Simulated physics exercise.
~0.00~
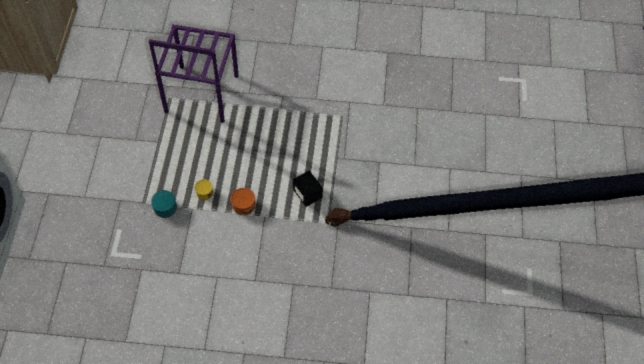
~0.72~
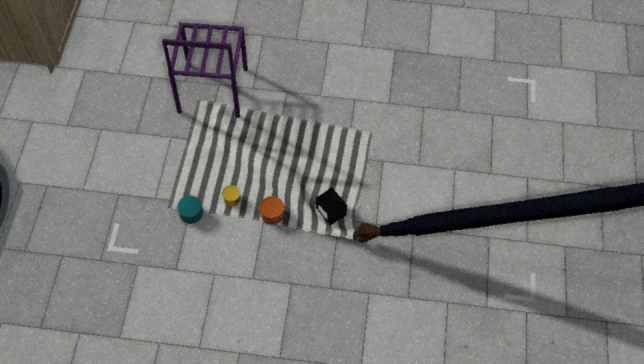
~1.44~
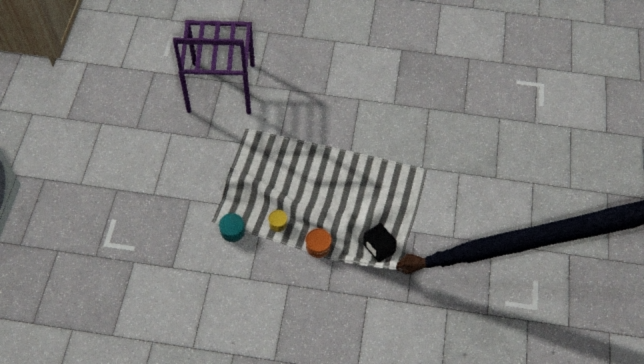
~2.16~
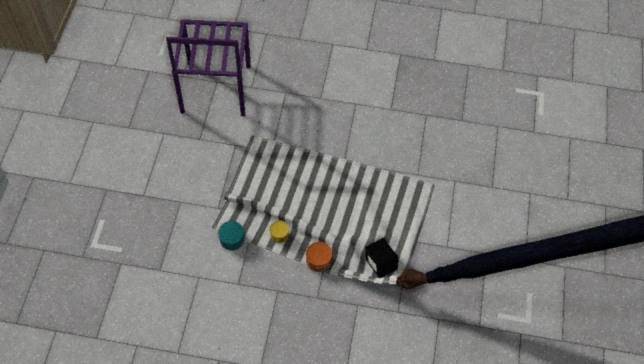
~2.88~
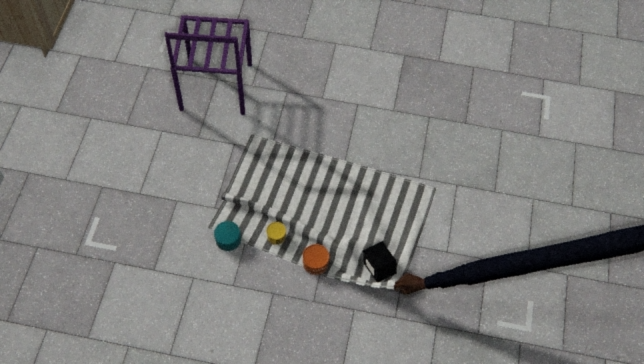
At first, a striped grey-and-white cloth lies on a paved floor near a purple chair, with a teal tub, a yellow bin, an orange bin and a black carton along its lower edge. A long dark arm reaches in from the right, its brown tip at the cloth's lower right corner. The arm draws the cloth to the right, then down and right, and all four objects travel a long way with it. The fabric ripples and folds on the left as the carton turns slightly. Finally, everything rests lower and farther right, the chair still standing behind.
